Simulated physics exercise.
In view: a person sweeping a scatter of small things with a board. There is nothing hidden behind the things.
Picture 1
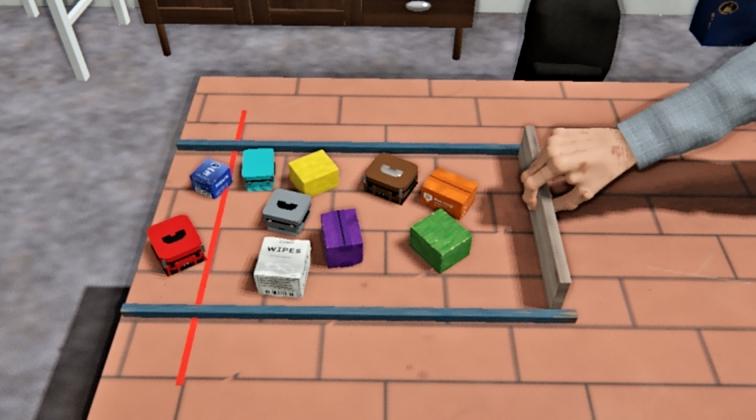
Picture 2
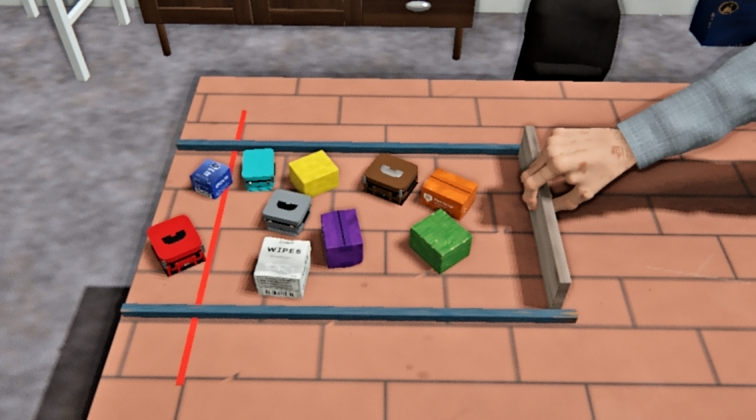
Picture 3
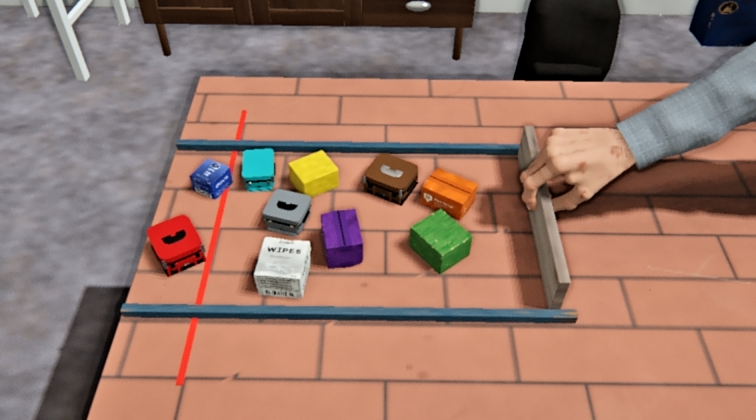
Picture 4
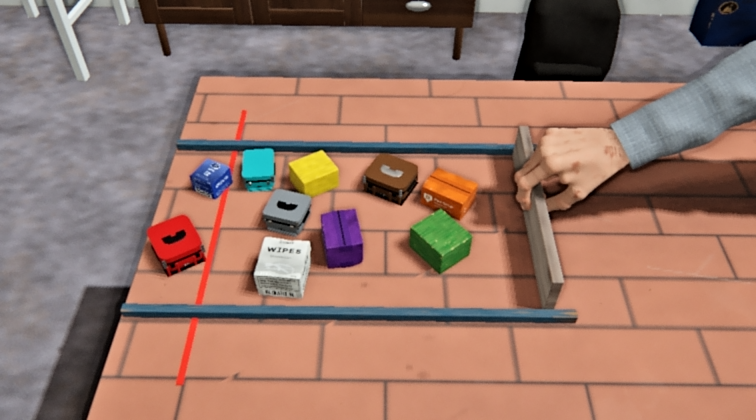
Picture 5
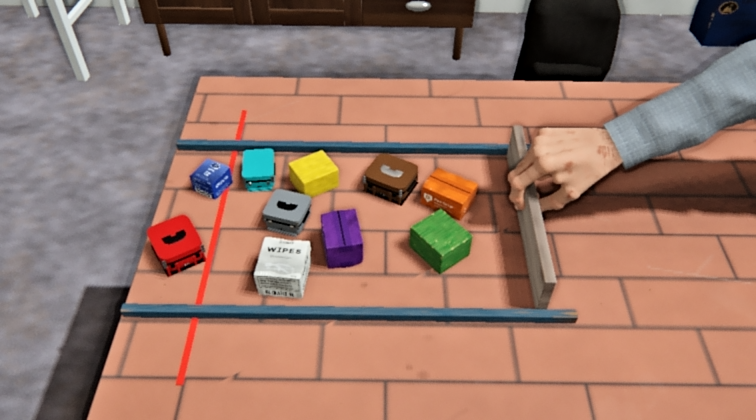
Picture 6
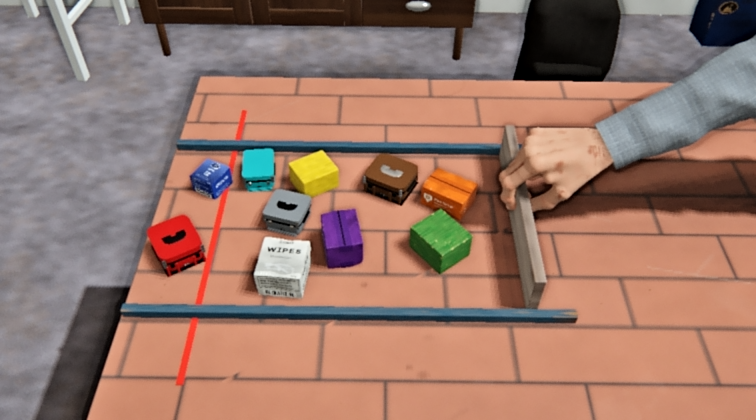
A hand in a grey-blue sleeve slides an upright wooden board slightly leftward between two blue rails on a brick-patterned tabletop, seen from above at an angle by a still camera. Left of the board sit orange, green, brown, purple, yellow, white, grey and turquoise boxes, with blue near a red tape line and red beyond it. The boxes stay still, untouched, as the gap narrows.
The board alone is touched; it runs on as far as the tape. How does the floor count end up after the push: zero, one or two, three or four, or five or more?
So in the end, three or four bits get shoved clean off.
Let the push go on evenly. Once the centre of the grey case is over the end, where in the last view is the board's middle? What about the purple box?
First one: Around (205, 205). Other one: Around (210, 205).
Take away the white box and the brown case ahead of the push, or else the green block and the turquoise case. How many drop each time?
Tally of falls: 2 for the first try, 1 for the second.
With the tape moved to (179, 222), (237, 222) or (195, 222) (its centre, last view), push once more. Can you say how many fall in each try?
Try 1: 6; try 2: 3; try 3: 6.
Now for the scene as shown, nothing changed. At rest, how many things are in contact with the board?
Contact count: 4.
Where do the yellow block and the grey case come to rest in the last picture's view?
The yellow block ends at (171, 164) and the grey case at (169, 199).
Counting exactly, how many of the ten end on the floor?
That totals 3.
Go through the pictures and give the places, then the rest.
Red case (177, 245); blue box (211, 179); turquoise case (259, 170); board (541, 211); tape (218, 222), in the first frame.
Blue box (211, 179); white box (284, 268), in the second frame.
Turquoise case (259, 170); yellow block (314, 175), in the third frame.
Red case (177, 245); green block (440, 241), in the fourth frame.
Blue box (211, 179); orange box (449, 194), in the fifth frame.
Red case (177, 245); blue box (211, 179); turquoise case (259, 170); board (519, 211); tape (218, 222), in the sixth frame.
Early on, none off yet; red case at rest near (177, 245); blue box at rest near (211, 179); turquoise case at rest near (259, 170).
Finally, the number that fall off is three or four; lost, turquoise case, blue box and red case.
